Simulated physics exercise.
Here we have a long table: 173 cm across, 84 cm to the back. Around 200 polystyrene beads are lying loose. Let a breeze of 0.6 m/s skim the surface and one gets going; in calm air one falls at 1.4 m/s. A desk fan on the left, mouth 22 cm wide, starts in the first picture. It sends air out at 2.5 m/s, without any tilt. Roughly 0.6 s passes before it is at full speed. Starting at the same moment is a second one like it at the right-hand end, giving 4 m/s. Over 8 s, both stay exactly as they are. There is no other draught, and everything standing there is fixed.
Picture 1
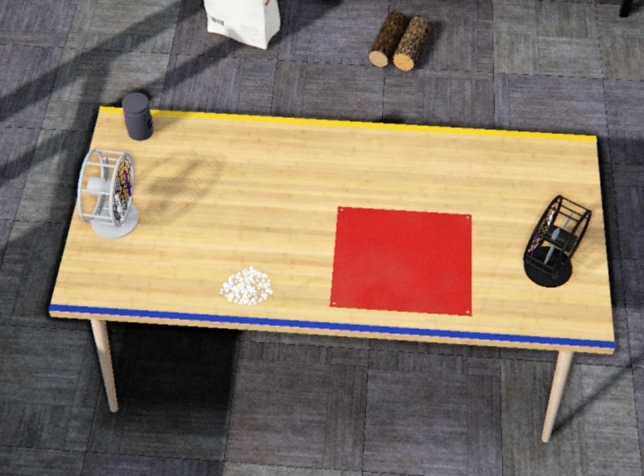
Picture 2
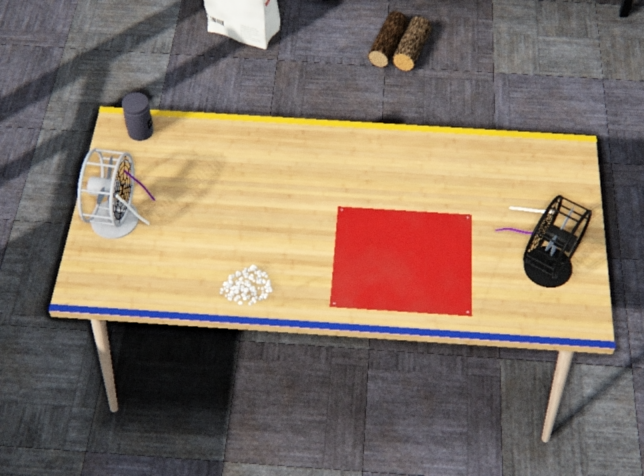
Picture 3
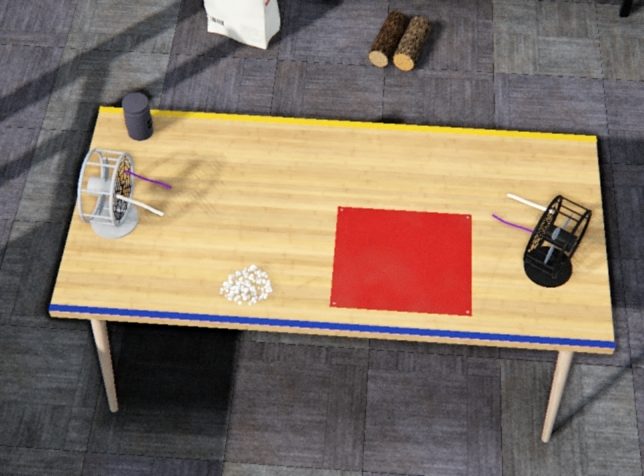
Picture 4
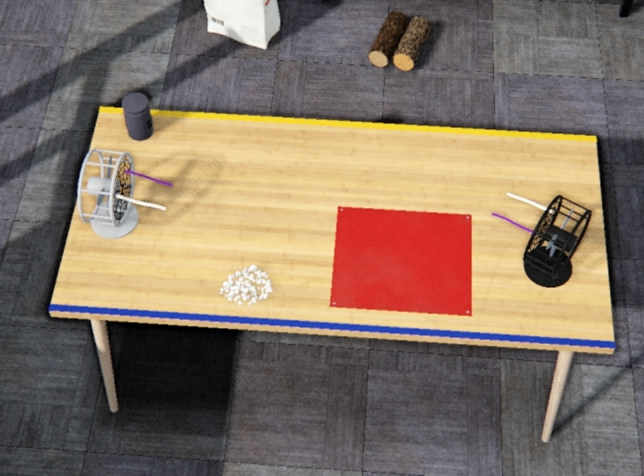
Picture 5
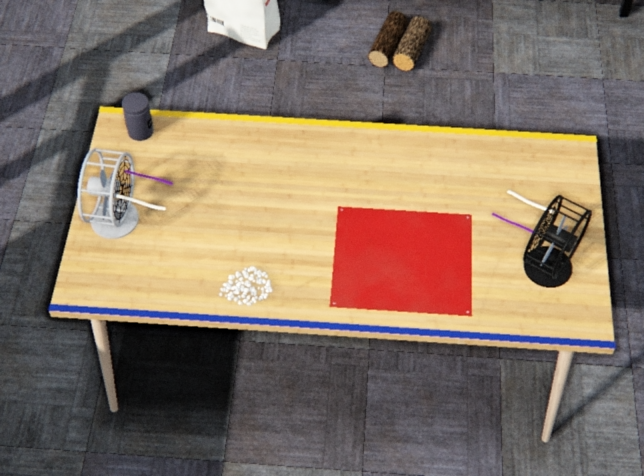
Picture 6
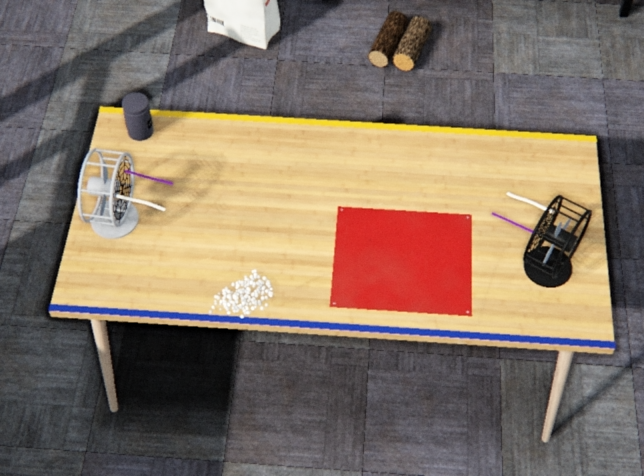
Ribbons streaming from two caged desk fans on a long wooden table, then loose white beads shifting slightly toward the blue edge.
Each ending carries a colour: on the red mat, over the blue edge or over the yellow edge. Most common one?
Blue.
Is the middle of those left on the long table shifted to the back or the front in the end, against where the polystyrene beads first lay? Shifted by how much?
To the front, by about 10 cm.
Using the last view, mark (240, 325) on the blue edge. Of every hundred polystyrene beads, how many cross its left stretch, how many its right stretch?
My take is close to 30 percent on the left side and near 50 percent on the right.
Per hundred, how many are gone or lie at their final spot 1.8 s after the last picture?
100 %.
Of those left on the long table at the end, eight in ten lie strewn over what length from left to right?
10 cm, give or take.
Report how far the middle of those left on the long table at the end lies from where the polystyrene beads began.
Around 10 cm, I reckon.
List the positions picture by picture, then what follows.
In the first frame, the middle of the polystyrene beads is near (249, 287), none has stirred yet, the mouth of the desk fan is at (107, 188) and that of the second one at (558, 237).
In the second frame, the middle of the polystyrene beads is near (248, 286), none has stirred yet, the yellow edge is centred on (346, 122), the blue edge is centred on (329, 330) and the red mat is centred on (403, 260).
In the third frame, the middle of the polystyrene beads is near (248, 286), none has stirred yet and the top of a jar is at (135, 102).
In the fourth frame, the middle of the polystyrene beads is near (248, 286) and none has stirred yet.
In the fifth frame, the middle of the polystyrene beads is near (247, 290) and none has stirred yet.
In the sixth frame, the middle of the polystyrene beads is near (245, 298), the farthest in sight from the desk fan is at (267, 305) and about 65 % have left their places.
Then, 0.8 s after the last picture the count stands so, 0 % are over the yellow edge, 77 % over the blue edge and 0 % on the red mat; the middle of those left on the top is near (228, 319).
Then, 1.8 s after the last picture the count stands so, 0 % are over the yellow edge, 77 % over the blue edge and 0 % on the red mat; the middle of those left on the top is near (228, 319).
Then, 3.6 s after the last picture the count stands so, 0 % are over the yellow edge, 77 % over the blue edge and 0 % on the red mat; the middle of those left on the top is near (228, 319).
Then, 7.2 s after the last picture, at the end, 0 % are over the yellow edge, 77 % over the blue edge and 0 % on the red mat; the middle of those left on the top is near (228, 319).
